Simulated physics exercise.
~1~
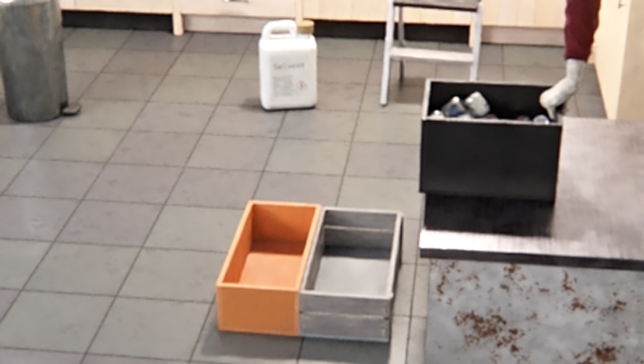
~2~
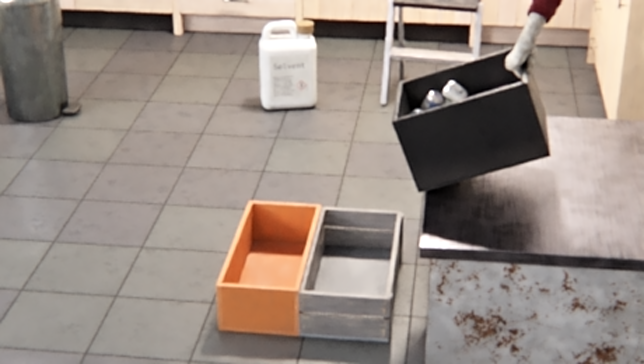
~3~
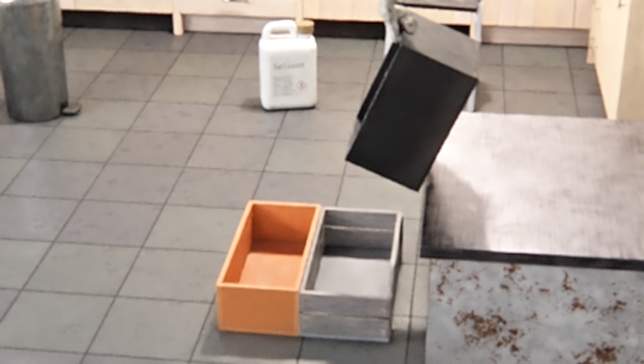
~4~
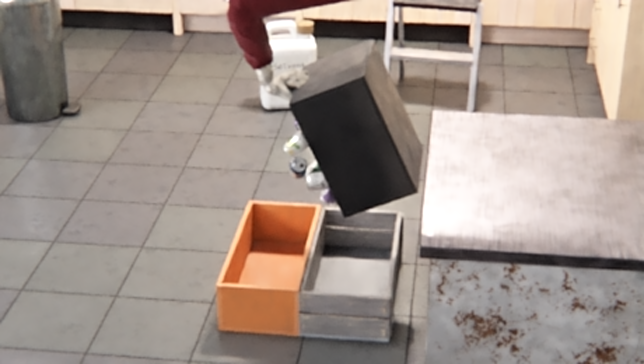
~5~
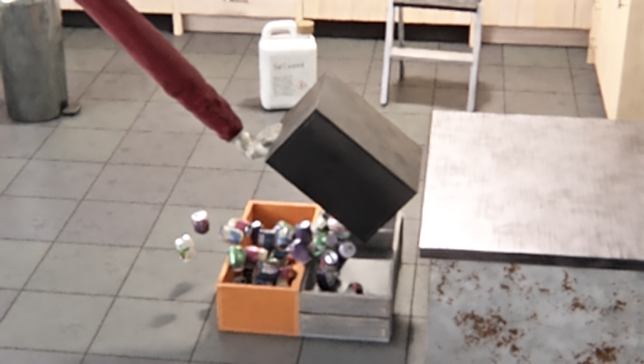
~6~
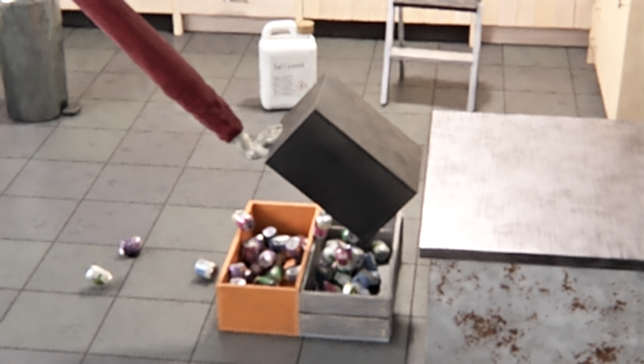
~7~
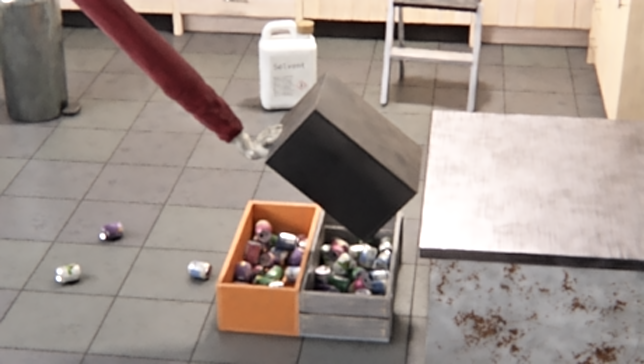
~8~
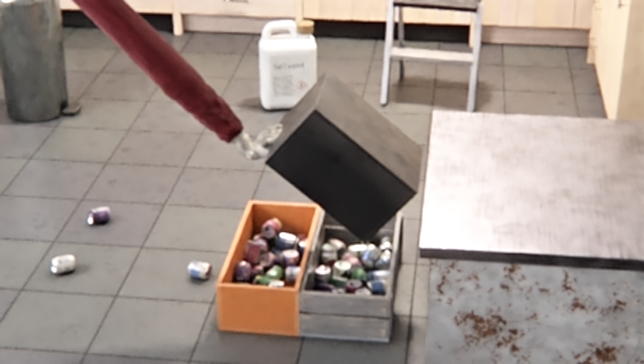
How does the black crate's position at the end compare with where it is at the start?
At the start the black crate sits upright on the end of the bench at the right. By the end it is further left, off the bench and held tipped well over above the grey trough and orange box.
In a room with a grey tiled floor, a black crate of small cans sits at the end of a metal-topped bench, above an empty orange box and grey trough. A gloved hand in a dark red sleeve lifts the crate and tips it leftward, off the bench. As it turns over, the first cans drop out, then a mass of them pours into both containers. A few fly past the orange box and land on the tiles. Finally the crate stays tilted above the two filled containers, with three cans lying on the floor to the left.
